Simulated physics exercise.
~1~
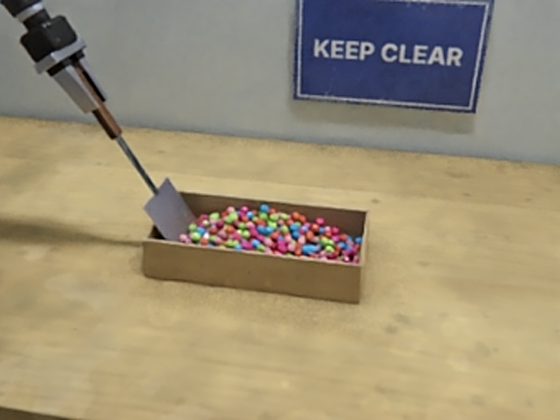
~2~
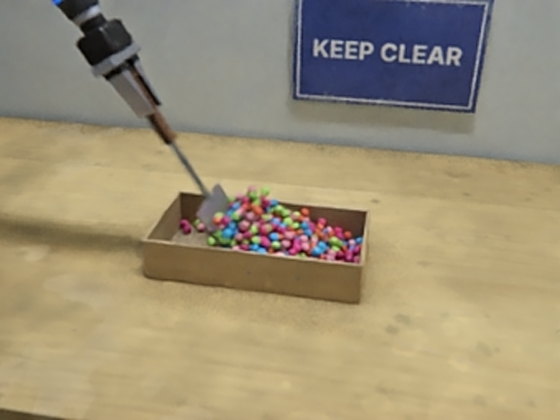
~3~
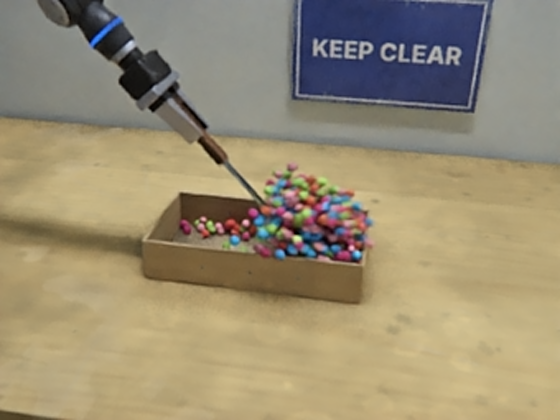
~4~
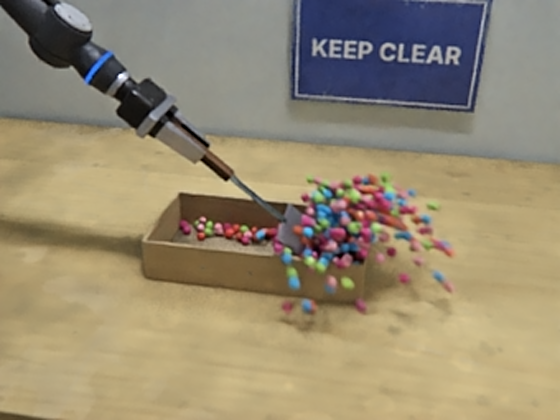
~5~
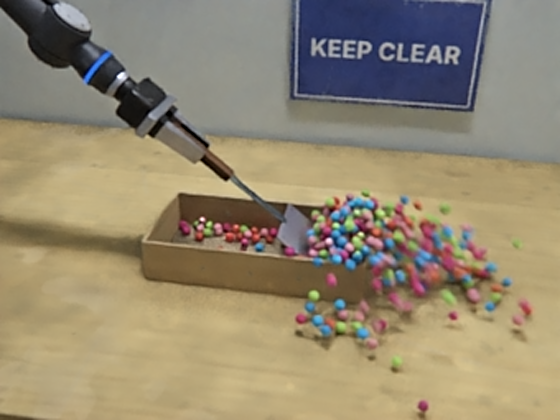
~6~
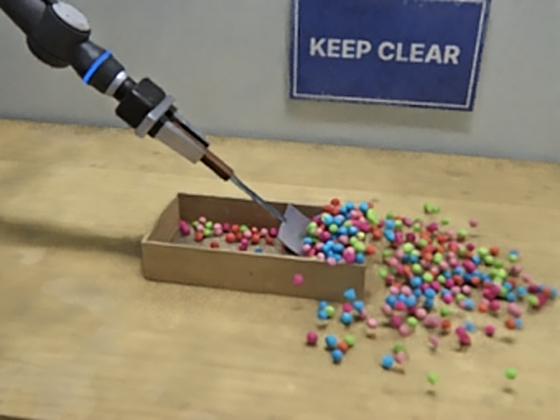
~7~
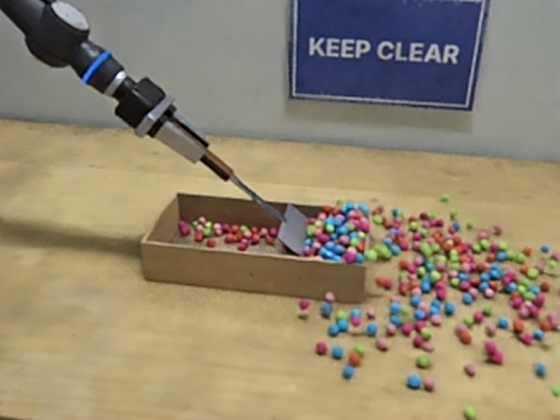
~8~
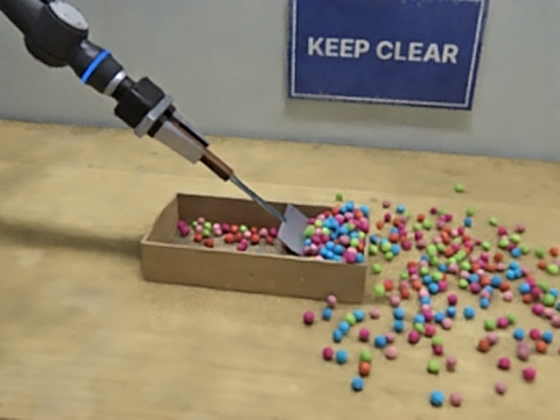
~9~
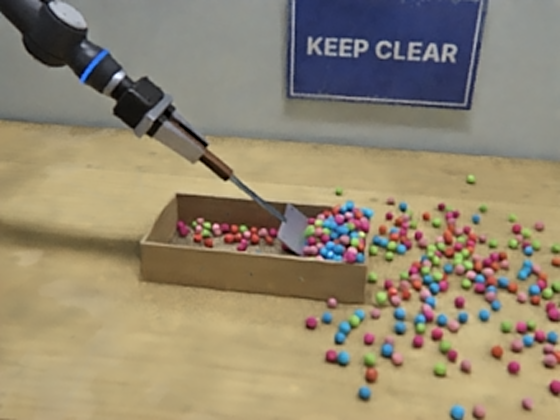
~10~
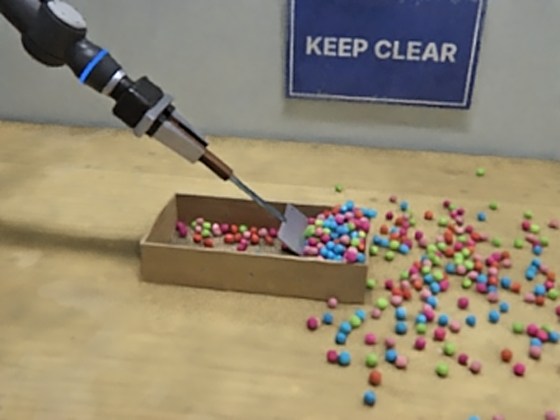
Colourful round sweets spilling over the right end of a shallow tin as a robot arm pushes a turner through them, finally lying scattered.
